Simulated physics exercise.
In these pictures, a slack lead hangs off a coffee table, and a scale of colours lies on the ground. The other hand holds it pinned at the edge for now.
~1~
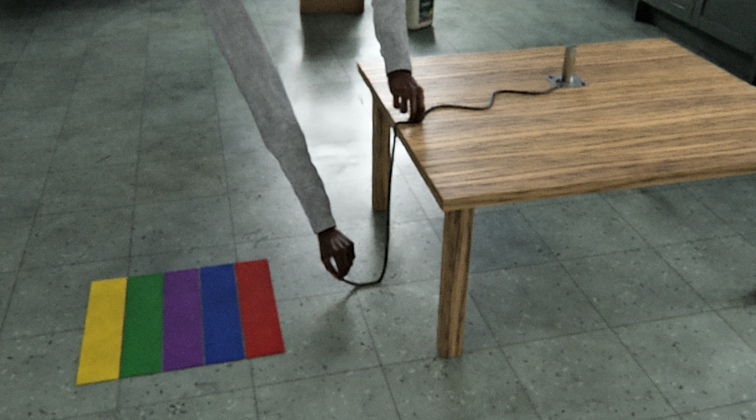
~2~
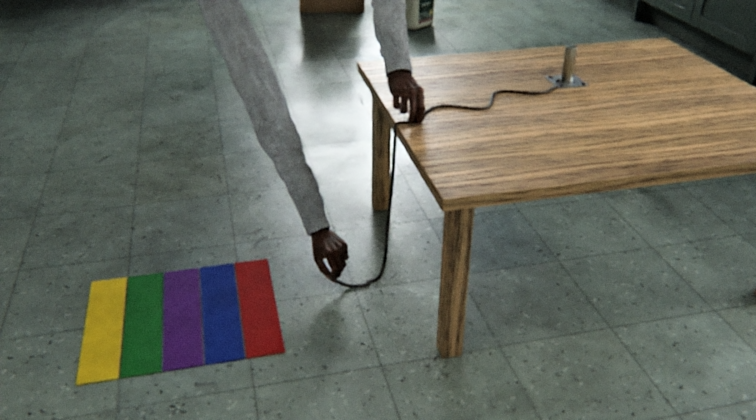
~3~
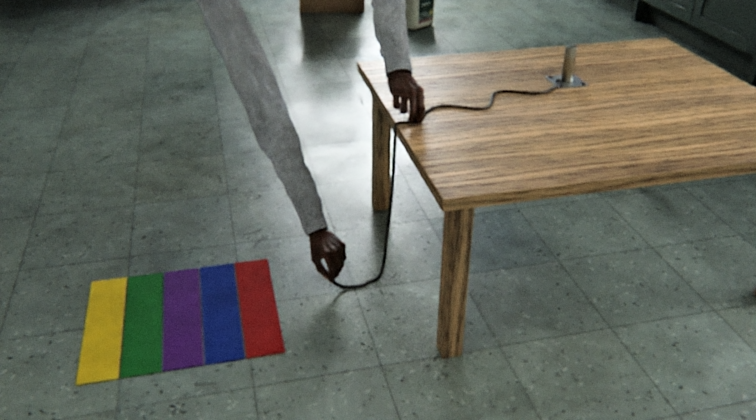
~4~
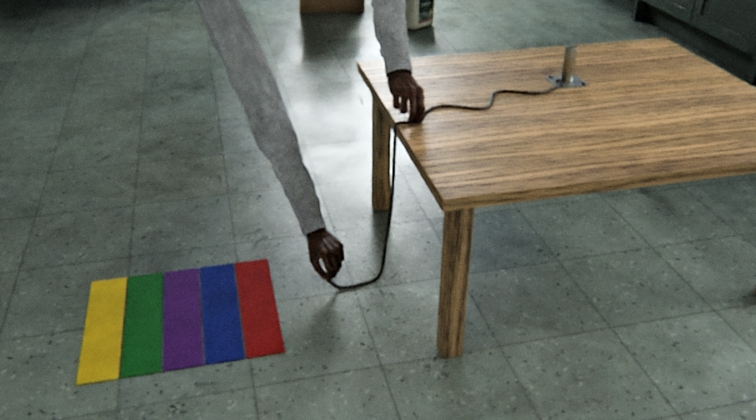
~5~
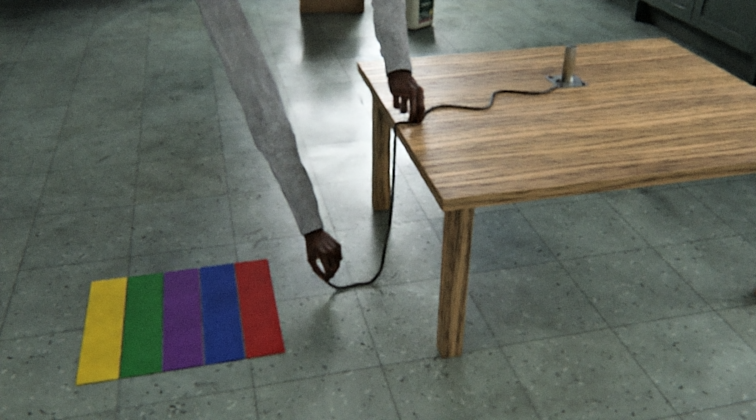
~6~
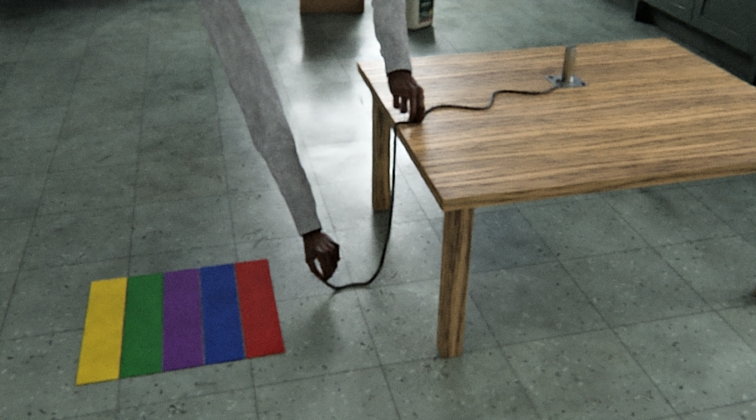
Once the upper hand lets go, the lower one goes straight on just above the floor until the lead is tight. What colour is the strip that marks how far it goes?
That strip is purple.
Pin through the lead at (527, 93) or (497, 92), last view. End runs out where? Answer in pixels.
In order of the tries, close to (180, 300) and close to (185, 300).
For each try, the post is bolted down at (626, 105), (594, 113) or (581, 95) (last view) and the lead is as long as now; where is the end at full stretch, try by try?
Try by try: (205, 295), (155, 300) and (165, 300).
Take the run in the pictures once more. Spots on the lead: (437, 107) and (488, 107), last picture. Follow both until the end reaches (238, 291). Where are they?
Approx. (412, 114); approx. (457, 103).
A little later, end near (238, 291); over red.
Next, end near (197, 296); over purple.
When it is tight, end near (174, 299); over purple. Over purple.
